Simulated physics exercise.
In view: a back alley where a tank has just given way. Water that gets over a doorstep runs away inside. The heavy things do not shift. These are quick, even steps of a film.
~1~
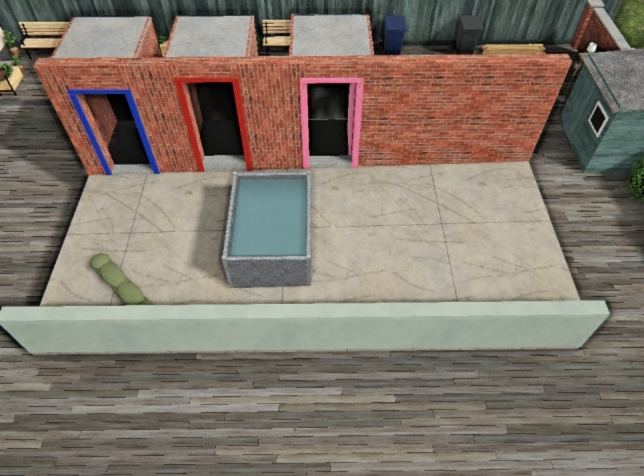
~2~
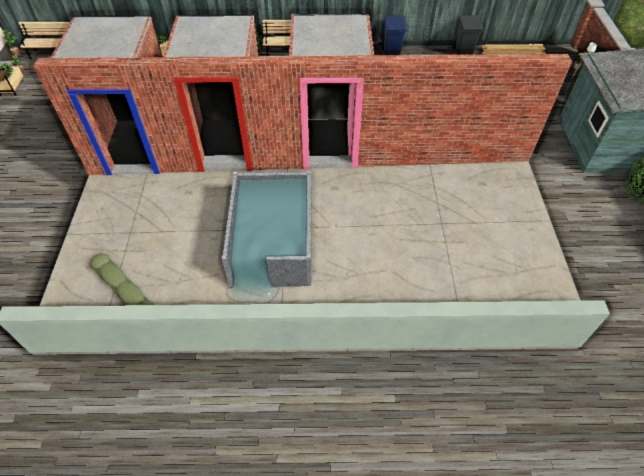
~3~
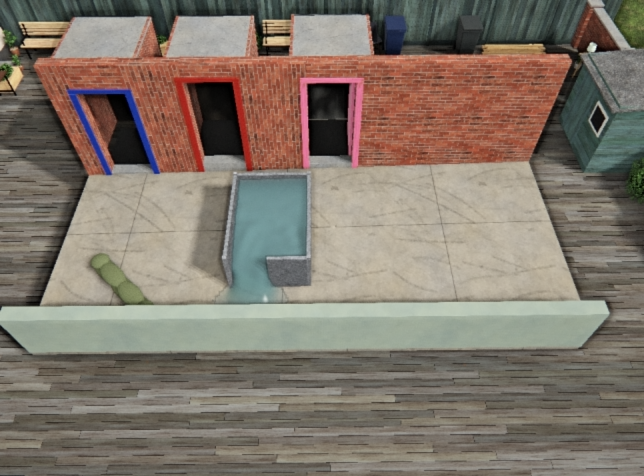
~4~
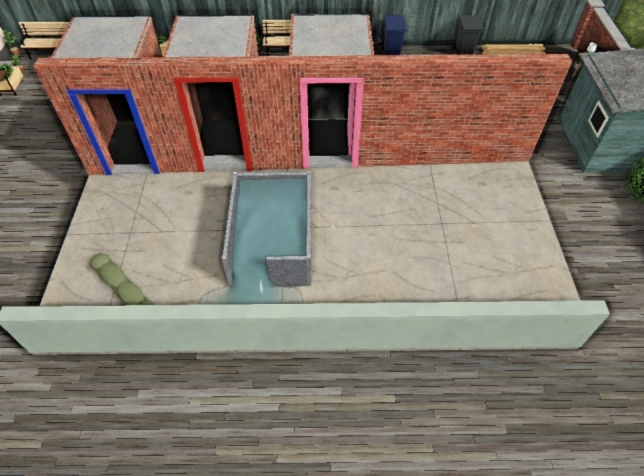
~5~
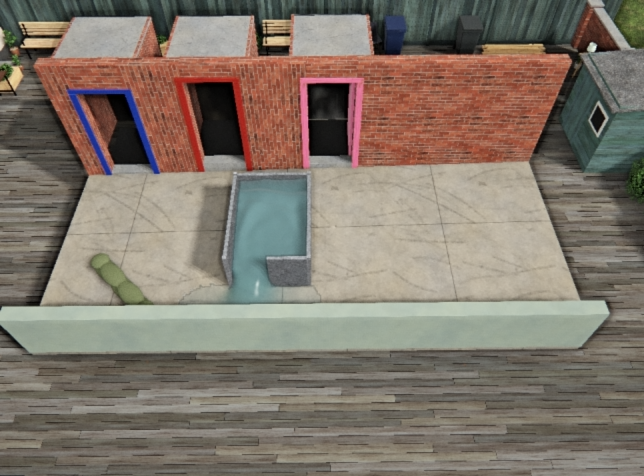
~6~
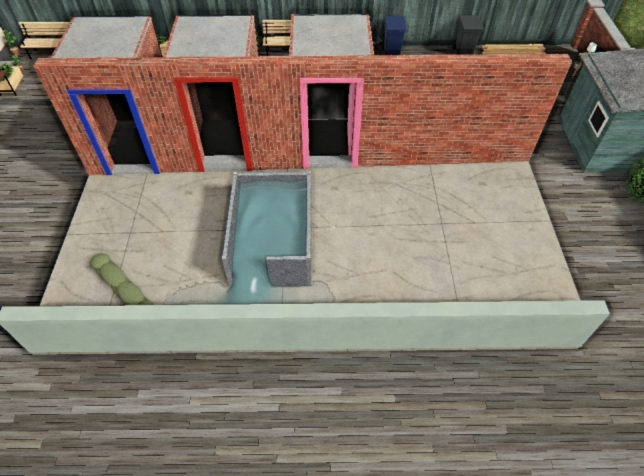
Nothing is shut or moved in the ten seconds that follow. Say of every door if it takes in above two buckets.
One by one: The pink door stays under that; the red door stays under that; the blue door takes more than that.
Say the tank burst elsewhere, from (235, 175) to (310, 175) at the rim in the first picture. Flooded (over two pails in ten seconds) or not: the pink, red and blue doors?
The pink door lets more in; the red door goes over; the blue door is under.
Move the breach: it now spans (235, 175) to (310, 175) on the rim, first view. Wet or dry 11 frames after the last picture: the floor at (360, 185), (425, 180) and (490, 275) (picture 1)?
In turn: Under water, awash, no water.
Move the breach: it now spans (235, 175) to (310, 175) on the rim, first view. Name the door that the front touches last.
That is the blue-painted one.
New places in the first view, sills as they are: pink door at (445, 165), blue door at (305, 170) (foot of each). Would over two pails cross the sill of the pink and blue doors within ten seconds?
Then: Pink stays under; blue stays under.
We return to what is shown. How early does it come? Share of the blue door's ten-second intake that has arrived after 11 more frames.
About 0 per cent.
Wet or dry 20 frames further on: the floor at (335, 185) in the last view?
Answer: Not flooded.
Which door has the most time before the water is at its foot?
That is the red door.
A moment on, water covers 20 % of the floor; the pink door not reached, the red door not reached, the blue door not reached.
Next, water covers 45 % of the floor; the pink door not reached, the red door not reached, the blue door not reached.
Then, water covers 70 % of the floor; the pink door not reached, the red door not reached, the blue door under two buckets in.
Later, water covers 75 % of the floor; the pink door wet at the sill, nothing in, the red door not reached, the blue door over two buckets in.
In the end, water covers 65 % of the floor; the pink door wet at the sill, nothing in, the red door wet at the sill, nothing in, the blue door over two buckets in.
